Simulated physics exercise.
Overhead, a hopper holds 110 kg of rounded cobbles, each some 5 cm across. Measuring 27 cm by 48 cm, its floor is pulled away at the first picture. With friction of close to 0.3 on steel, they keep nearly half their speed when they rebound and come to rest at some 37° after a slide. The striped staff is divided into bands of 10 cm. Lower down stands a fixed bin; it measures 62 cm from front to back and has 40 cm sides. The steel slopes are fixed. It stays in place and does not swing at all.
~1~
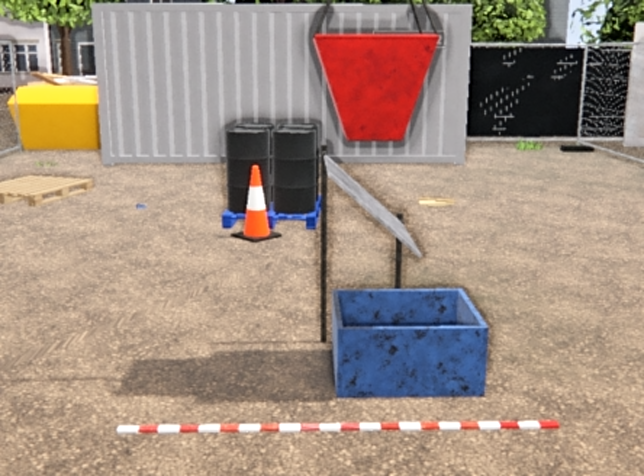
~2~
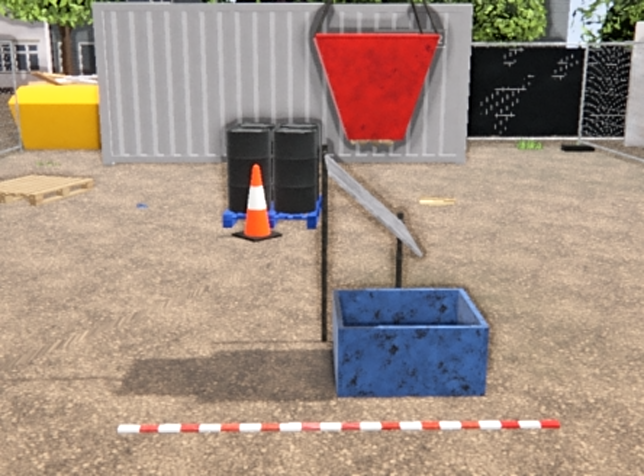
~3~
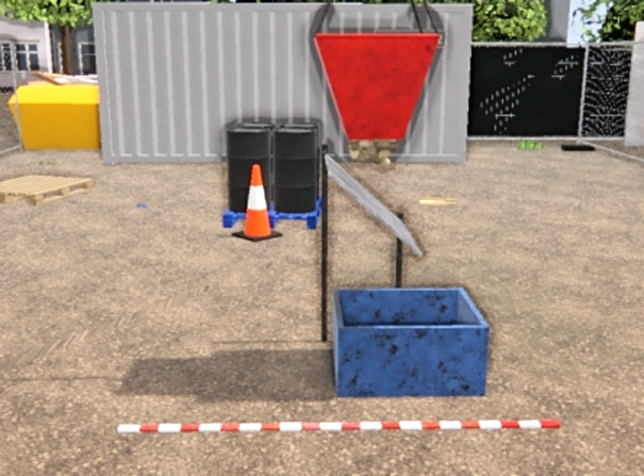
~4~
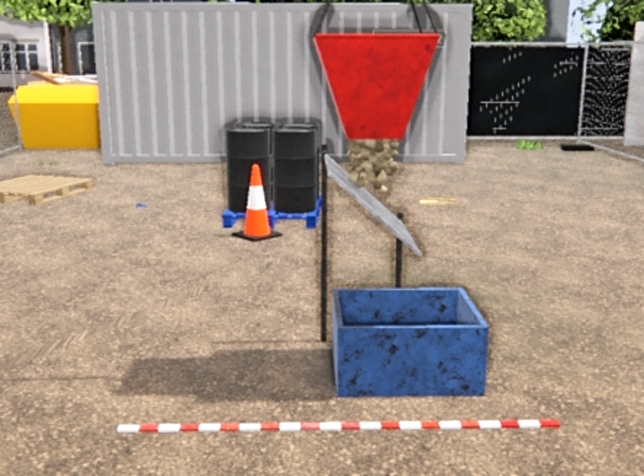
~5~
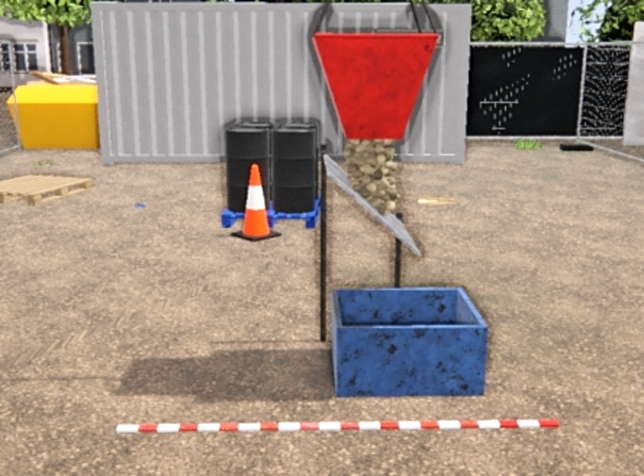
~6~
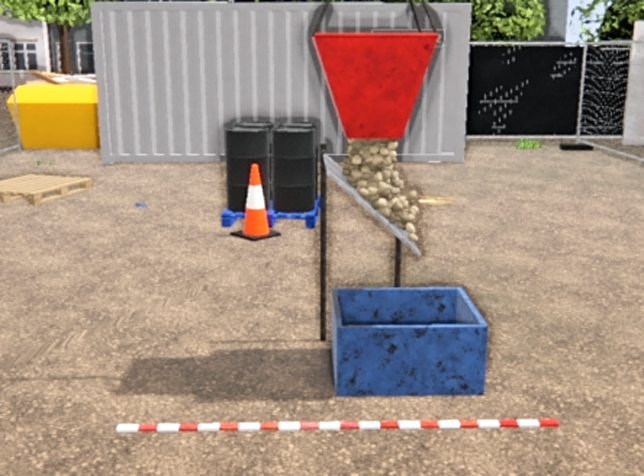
Rounded stones dropped out of the bottom of a hanging red hopper in a thickening stream, then tumbled down and to the right along a slanted grey chute above an open blue box.
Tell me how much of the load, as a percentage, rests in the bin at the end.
Some 42 percent of it.
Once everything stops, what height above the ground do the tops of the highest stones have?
20 cm.
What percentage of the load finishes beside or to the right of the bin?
Around 60 in a hundred of them.
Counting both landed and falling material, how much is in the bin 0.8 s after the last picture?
Near 40 percent at that time.
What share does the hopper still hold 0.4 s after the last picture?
Estimate: About 0 %.
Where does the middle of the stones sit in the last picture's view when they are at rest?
Centre position approx (478, 365).
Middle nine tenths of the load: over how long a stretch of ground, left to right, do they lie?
Some 170 cm from left to right.
Then, 0.4 s after the last picture, 0 % in the hopper, 35 % on the steel, 38 % falling or lying in the bin, 27 % falling or lying beside or right of the bin; the stones farthest right are at (551, 354).
Then, 0.8 s after the last picture, 0 % in the hopper, 42 % falling or lying in the bin, 58 % falling or lying beside or right of the bin.
Then, 1.4 s after the last picture, 0 % in the hopper, 42 % falling or lying in the bin, 58 % falling or lying beside or right of the bin.
Then, 2.3 s after the last picture, 0 % in the hopper, 42 % falling or lying in the bin, 58 % falling or lying beside or right of the bin.
Then, 4.2 s after the last picture, 0 % in the hopper, 42 % in the bin, 58 % beside or right of the bin.
